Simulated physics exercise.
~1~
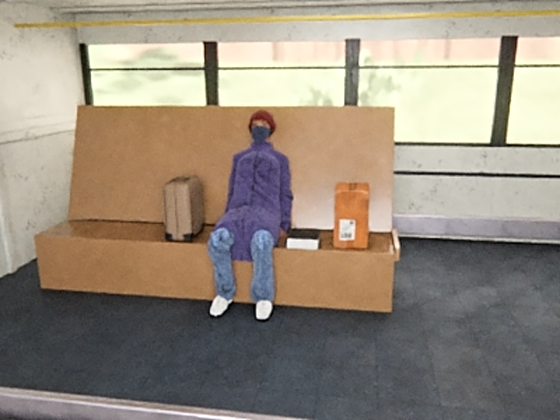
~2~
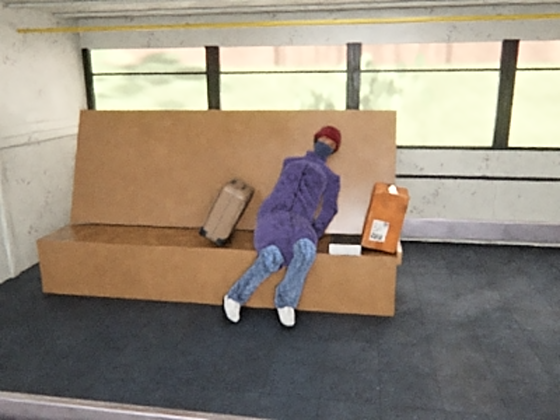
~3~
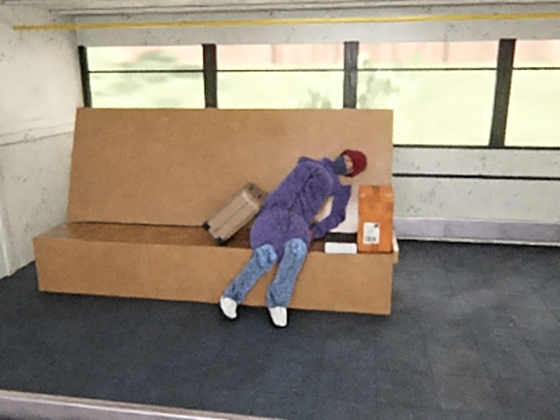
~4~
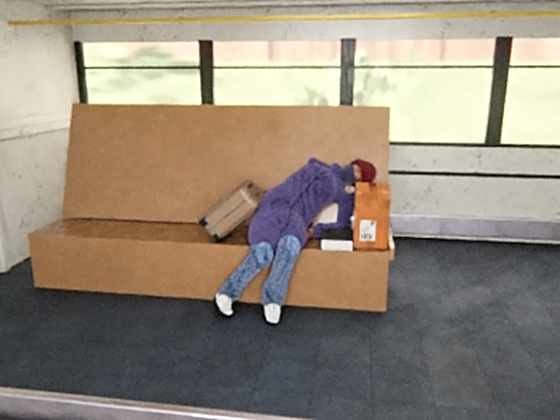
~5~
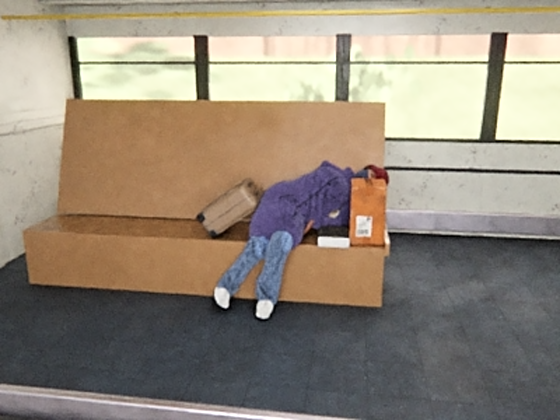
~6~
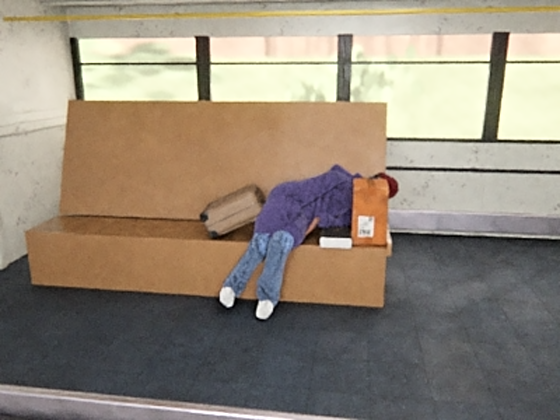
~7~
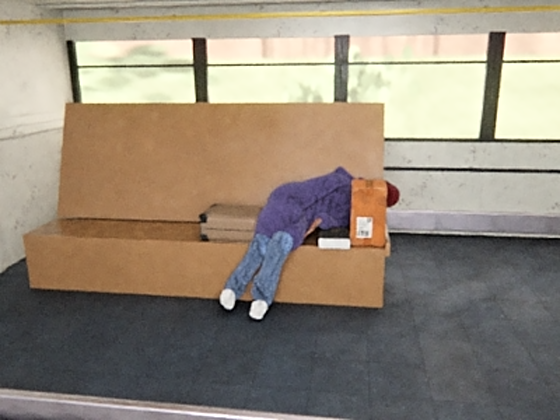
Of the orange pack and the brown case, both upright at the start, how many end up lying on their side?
One of them does. The brown case ends on its side, while the orange pack is upright.
